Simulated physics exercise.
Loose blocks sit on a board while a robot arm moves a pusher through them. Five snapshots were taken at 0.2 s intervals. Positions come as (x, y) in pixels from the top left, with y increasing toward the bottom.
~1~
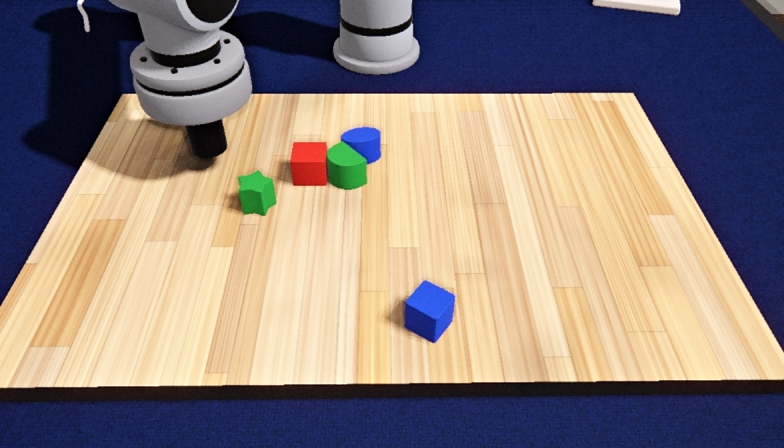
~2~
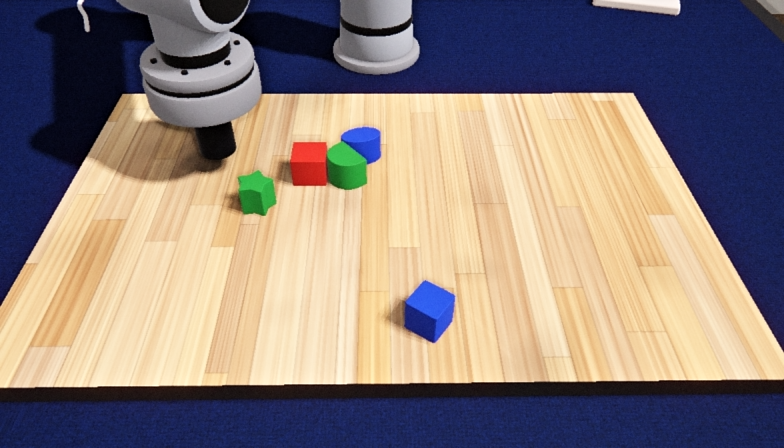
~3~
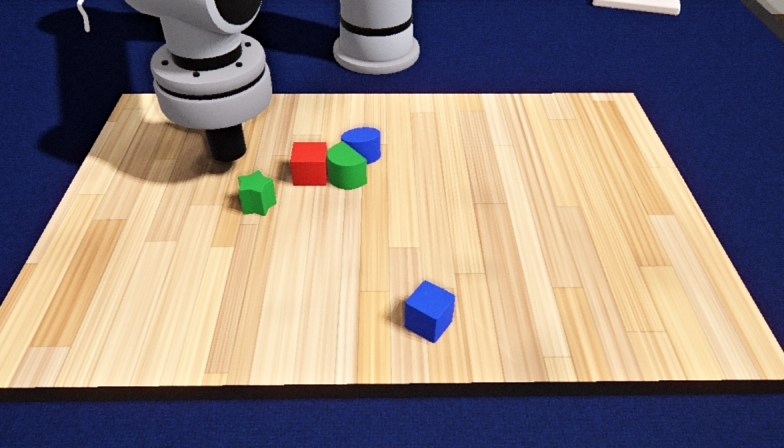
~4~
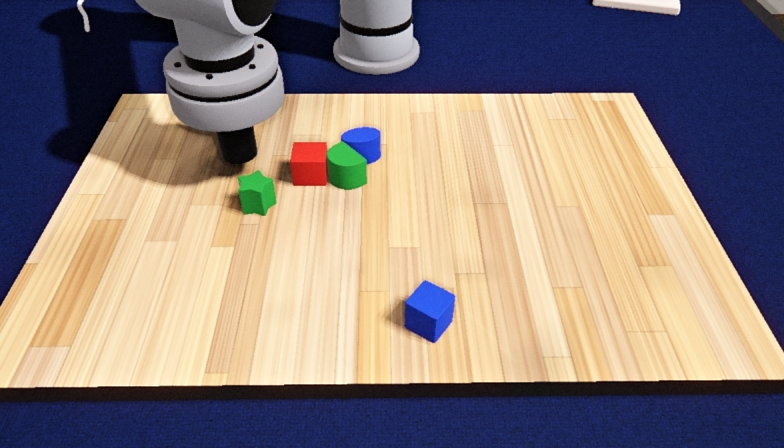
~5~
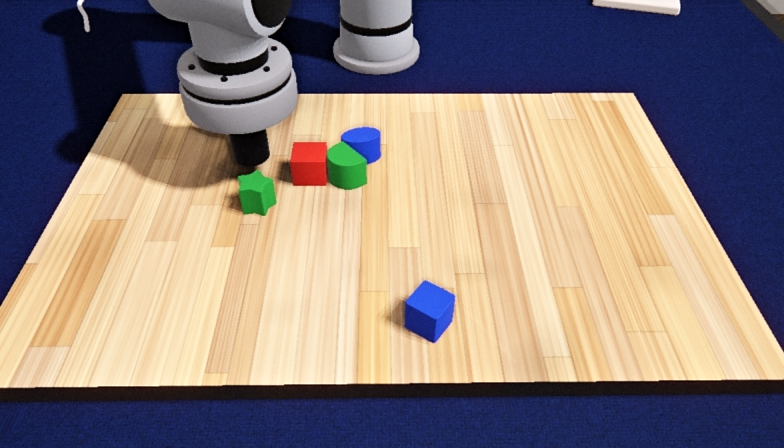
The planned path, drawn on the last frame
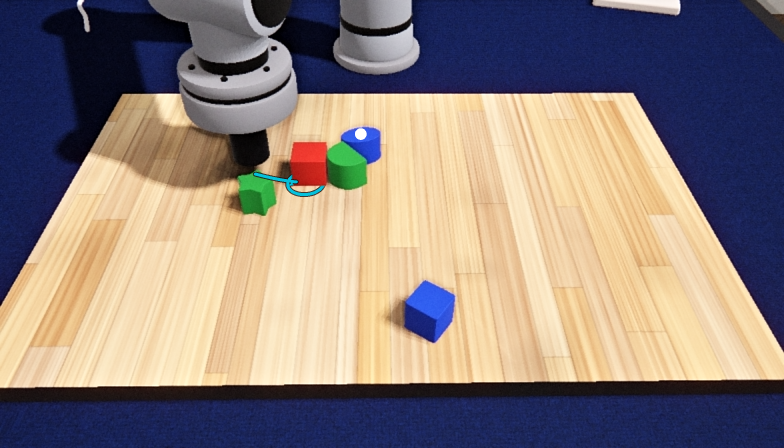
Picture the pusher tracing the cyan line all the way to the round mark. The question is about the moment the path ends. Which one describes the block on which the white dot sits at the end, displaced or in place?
That block stays.
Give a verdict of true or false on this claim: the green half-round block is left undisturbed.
The claim does not hold.
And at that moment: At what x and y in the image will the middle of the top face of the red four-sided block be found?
The middle of its top is at (338, 153).
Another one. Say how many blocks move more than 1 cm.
Counting only shifts above 1 cm, I get two blocks.
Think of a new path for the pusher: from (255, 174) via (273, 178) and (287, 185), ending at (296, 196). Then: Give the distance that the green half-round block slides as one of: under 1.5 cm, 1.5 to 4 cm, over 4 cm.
Displaced 1.5 to 4 cm.
The line goes from (255, 174) over (280, 180) to (306, 183); the dot is on the blue oval.
On the path given first. Halfway along, pusher (278, 162); red four-sided block (313, 151).
At the end, pusher (304, 165); red four-sided block (338, 153), turned 15° anticlockwise; green half-round block (374, 154); blue oval unmoved.
